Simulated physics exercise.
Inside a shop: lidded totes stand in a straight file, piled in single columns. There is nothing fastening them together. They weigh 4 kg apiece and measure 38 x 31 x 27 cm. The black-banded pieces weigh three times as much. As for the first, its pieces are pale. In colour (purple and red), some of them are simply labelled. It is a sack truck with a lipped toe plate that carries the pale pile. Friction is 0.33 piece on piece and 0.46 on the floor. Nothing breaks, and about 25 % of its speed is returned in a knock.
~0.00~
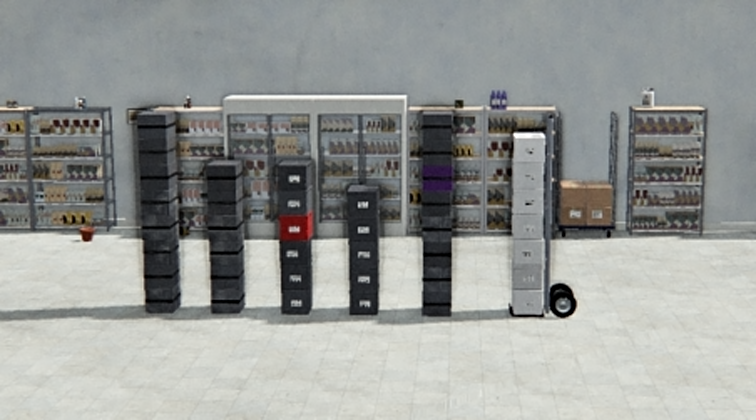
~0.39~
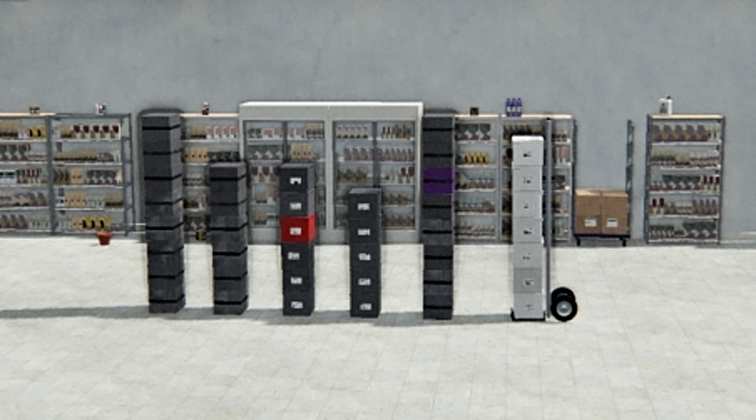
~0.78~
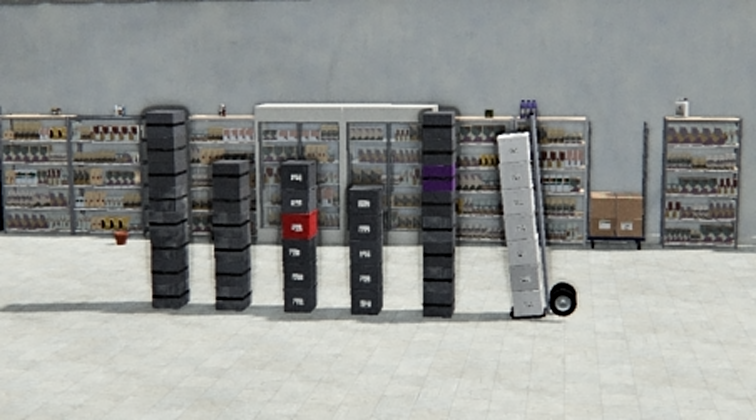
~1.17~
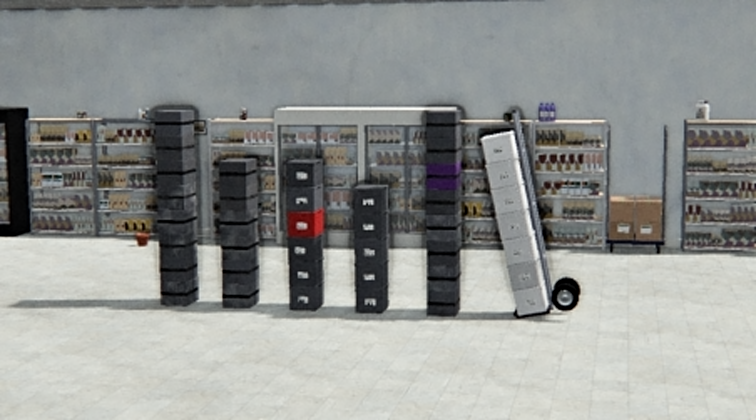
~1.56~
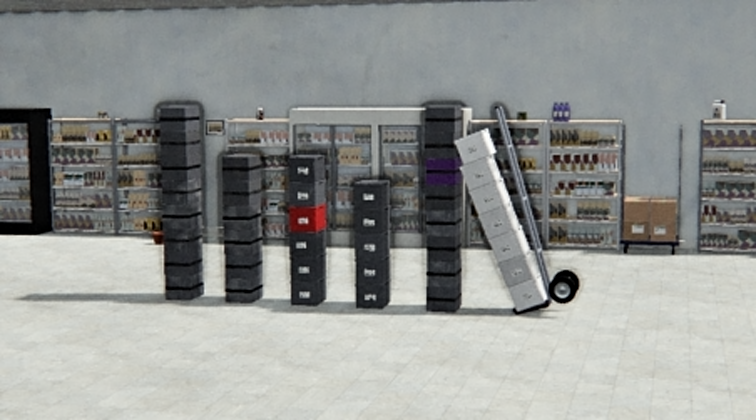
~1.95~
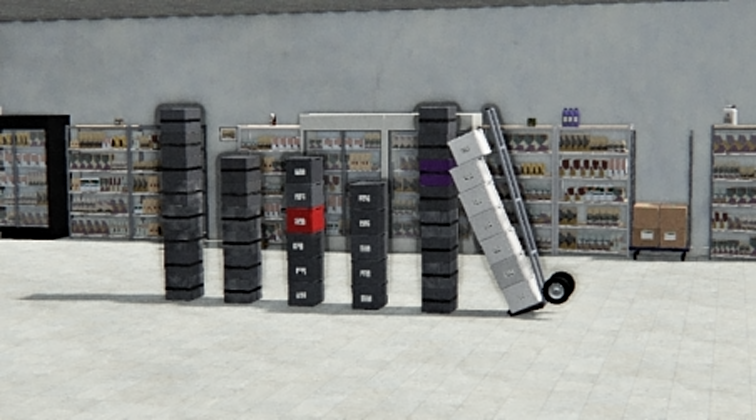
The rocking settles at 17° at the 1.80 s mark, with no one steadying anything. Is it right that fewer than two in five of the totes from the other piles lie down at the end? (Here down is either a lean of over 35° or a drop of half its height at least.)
Outcome: Short of the two-fifths line.
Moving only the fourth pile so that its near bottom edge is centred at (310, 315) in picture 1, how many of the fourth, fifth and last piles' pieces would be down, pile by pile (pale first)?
The fourth pile ends with 0 down, the fifth with 0, the last with 0.
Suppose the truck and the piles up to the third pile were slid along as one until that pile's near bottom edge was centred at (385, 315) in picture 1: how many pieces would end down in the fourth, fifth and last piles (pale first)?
Pile by pile, fourth 0, fifth 0, last 0.
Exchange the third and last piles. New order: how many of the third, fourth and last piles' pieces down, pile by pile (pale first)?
In that case third 0, fourth 0, last 0.
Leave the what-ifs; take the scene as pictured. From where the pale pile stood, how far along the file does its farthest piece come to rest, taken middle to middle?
60 cm.
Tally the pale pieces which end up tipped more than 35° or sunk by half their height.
The total comes to 0.
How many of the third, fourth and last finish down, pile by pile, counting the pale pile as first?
For the third pile 0, for the fourth pile 0, for the last pile 0.
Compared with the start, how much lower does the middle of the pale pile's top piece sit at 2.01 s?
Roughly 0 cm.
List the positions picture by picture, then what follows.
In the first picture (we follow the side turned to the camera; the camera moves round a little), truck frame (550, 158) 0° forward; purple tote (438, 179); red tote (294, 229); no other piece has moved.
The second picture shows truck frame (549, 160) 1° forward; purple tote (438, 181).
The third picture shows truck frame (535, 156) 6° forward, top of the pale pile leaning 6°; red tote (296, 227); no other piece has moved.
The fourth picture shows truck frame (521, 152) 11° forward, top of the pale pile leaning 12°; red tote (301, 225); no other piece has moved.
The fifth picture shows truck frame (507, 148) 16° forward, top of the pale pile leaning 21°; purple tote (441, 172); no other piece has moved.
The sixth picture shows truck frame (499, 149) 17° forward, top of the pale pile leaning 24°; purple tote (435, 173); red tote (299, 221); one has shifted.
Around 2.01 s, 0 of the pale pile down; none of the 33 other totes down, 1 disturbed.
Finally (2.8 s), 0 of the pale pile down; none of the 33 other totes down, 1 disturbed; purple tote unmoved; red tote unmoved. That is 0 per cent. Seen by the last camera, middles, purple tote near (439, 172), red tote near (305, 219).
